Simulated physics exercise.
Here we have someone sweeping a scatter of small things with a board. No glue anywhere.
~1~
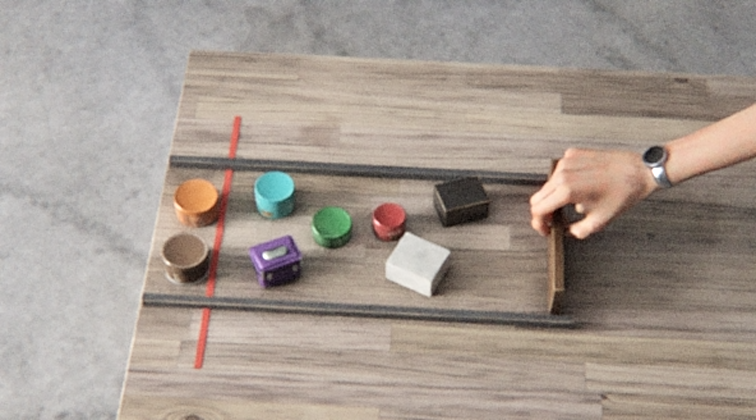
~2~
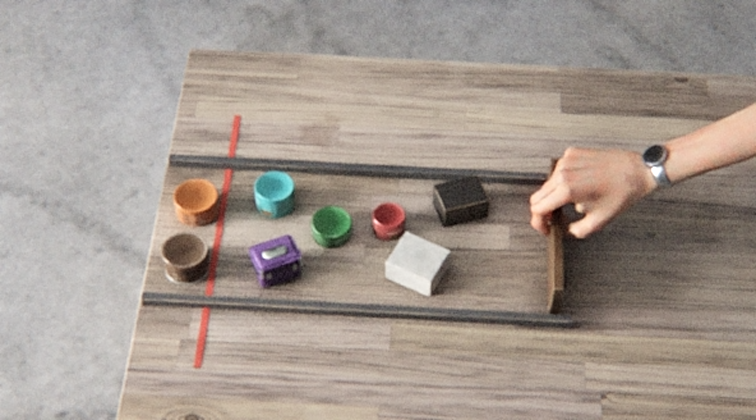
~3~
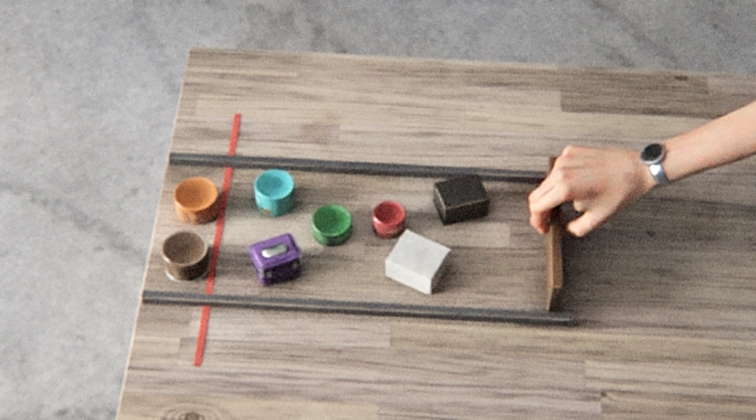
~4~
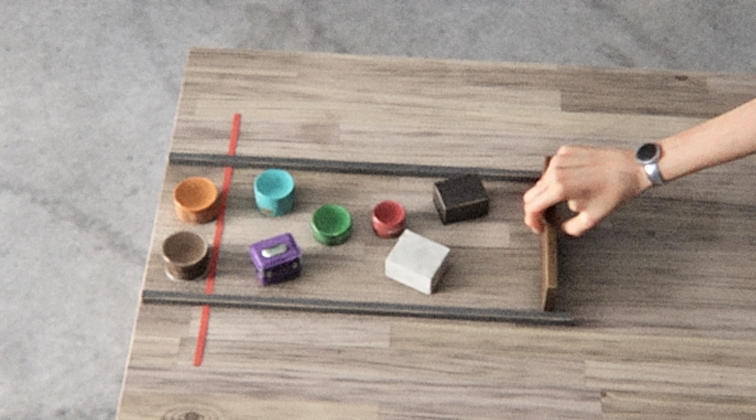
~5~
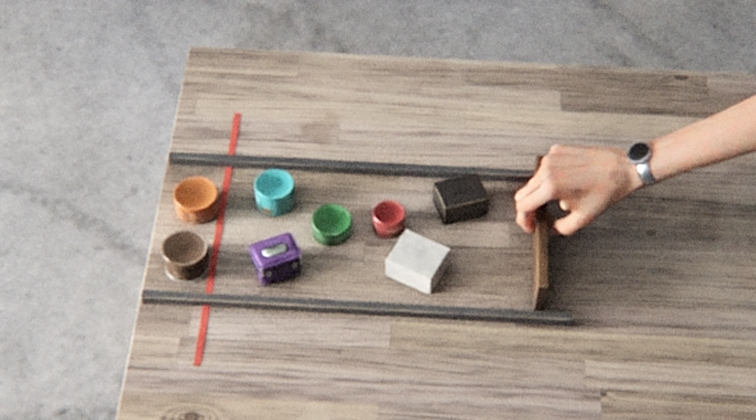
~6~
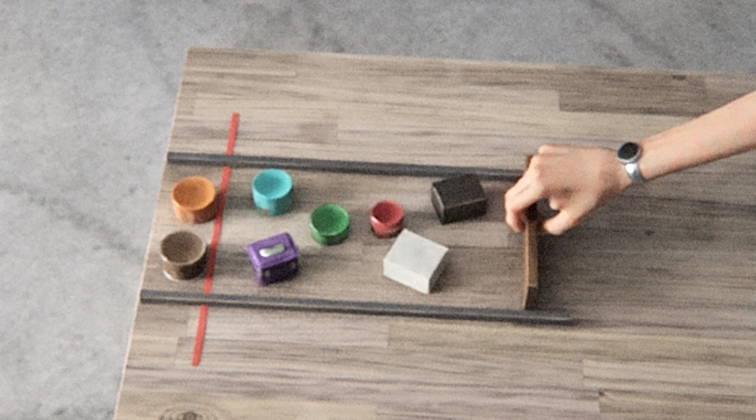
At the start, a hand wearing a watch holds a wooden board upright at the right end of two dark rails, with small tubs, pots and blocks scattered between them. The hand then slides the board slightly left, while the objects stay where they are around the red tape.
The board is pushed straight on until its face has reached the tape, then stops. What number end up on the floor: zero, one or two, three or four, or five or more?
In the end the number that fall off is three or four.
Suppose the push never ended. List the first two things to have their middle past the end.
They are the brown pot, then the orange tub.
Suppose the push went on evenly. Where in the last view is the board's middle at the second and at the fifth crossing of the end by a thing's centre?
About (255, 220), then (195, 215).
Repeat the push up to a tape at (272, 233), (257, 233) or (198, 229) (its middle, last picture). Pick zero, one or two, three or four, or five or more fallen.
Taking them in turn, zero; either one or two; three or four.
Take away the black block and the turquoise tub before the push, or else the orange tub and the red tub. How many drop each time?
It would be 2 and 3.
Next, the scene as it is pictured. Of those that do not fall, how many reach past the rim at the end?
It comes to 0.
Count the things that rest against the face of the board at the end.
That makes 3.
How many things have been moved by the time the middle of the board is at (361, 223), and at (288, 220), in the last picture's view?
4 and 8.
Soon after, none off yet; brown pot at rest near (184, 256); orange tub at rest near (195, 201); turquoise tub at rest near (273, 193).
Then, none off yet; brown pot moved about its own width near (146, 254); orange tub moved about its own width near (166, 203); turquoise tub moved well along near (205, 189).
At rest, the number that fall off is three or four; fallen, purple case, turquoise tub, orange tub and brown pot.
